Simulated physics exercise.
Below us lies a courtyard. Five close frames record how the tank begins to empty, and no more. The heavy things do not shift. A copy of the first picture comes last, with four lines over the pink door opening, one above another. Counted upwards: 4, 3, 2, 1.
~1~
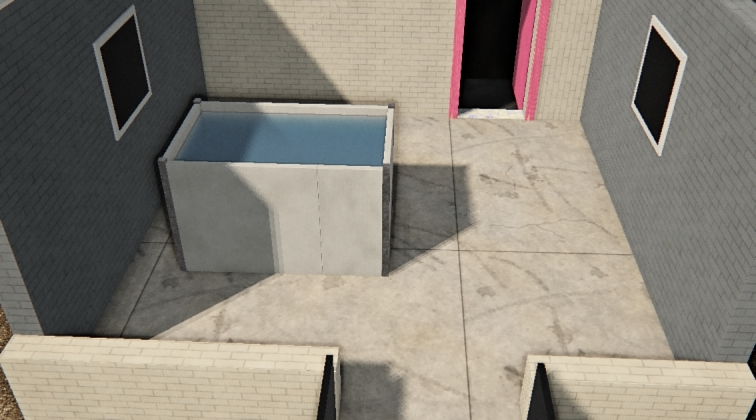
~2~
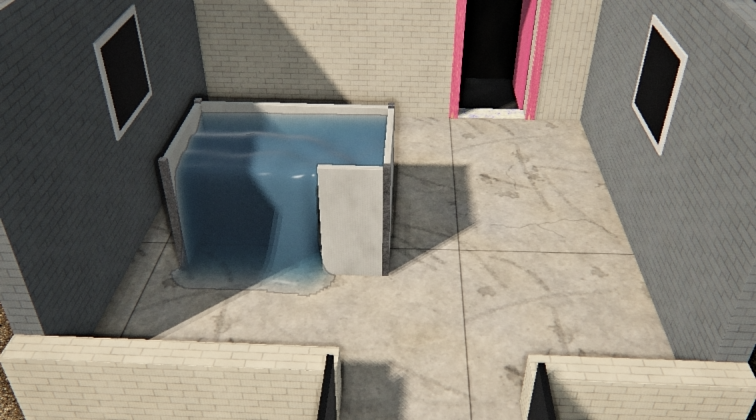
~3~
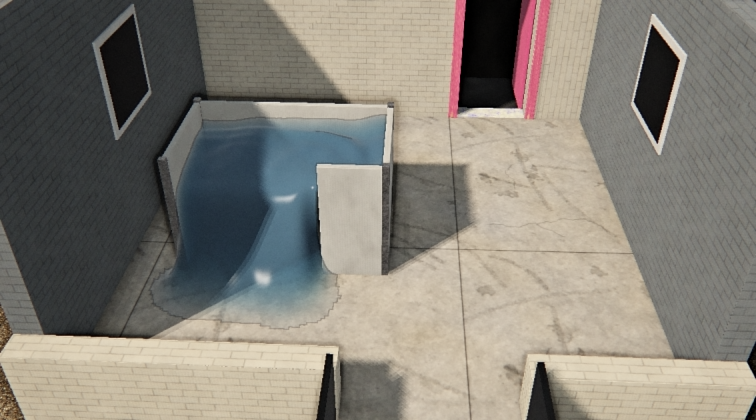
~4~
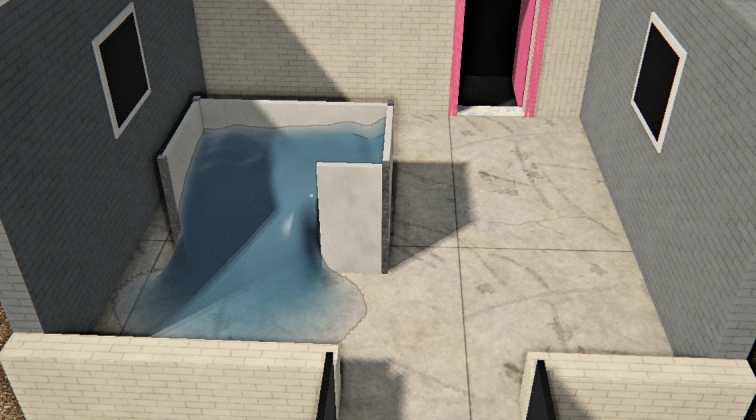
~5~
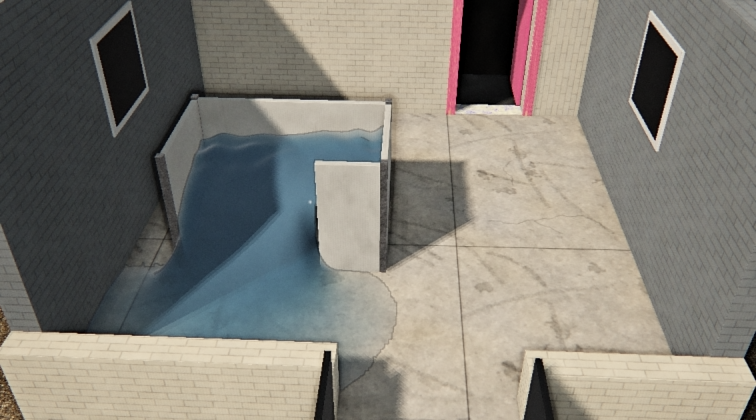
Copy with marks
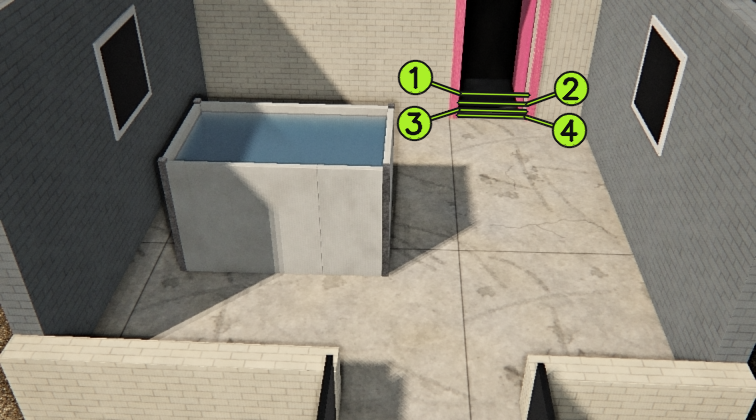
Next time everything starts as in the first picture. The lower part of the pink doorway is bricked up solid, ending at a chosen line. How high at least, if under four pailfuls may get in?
3 will do.
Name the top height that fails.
It is 4.
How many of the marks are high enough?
Three.
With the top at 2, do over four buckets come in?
No, not at all.
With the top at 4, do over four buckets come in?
Yes.
On the marked copy, 1 at (493, 94); 2 at (493, 103); 3 at (492, 110); 4 at (491, 116); from the bottom up 4, 3, 2, 1.
For height 1, nothing gets over.
For height 2, nothing gets over.
For height 3, a bucket or two gets in.
For height 4, about 14 bucketfuls get in.
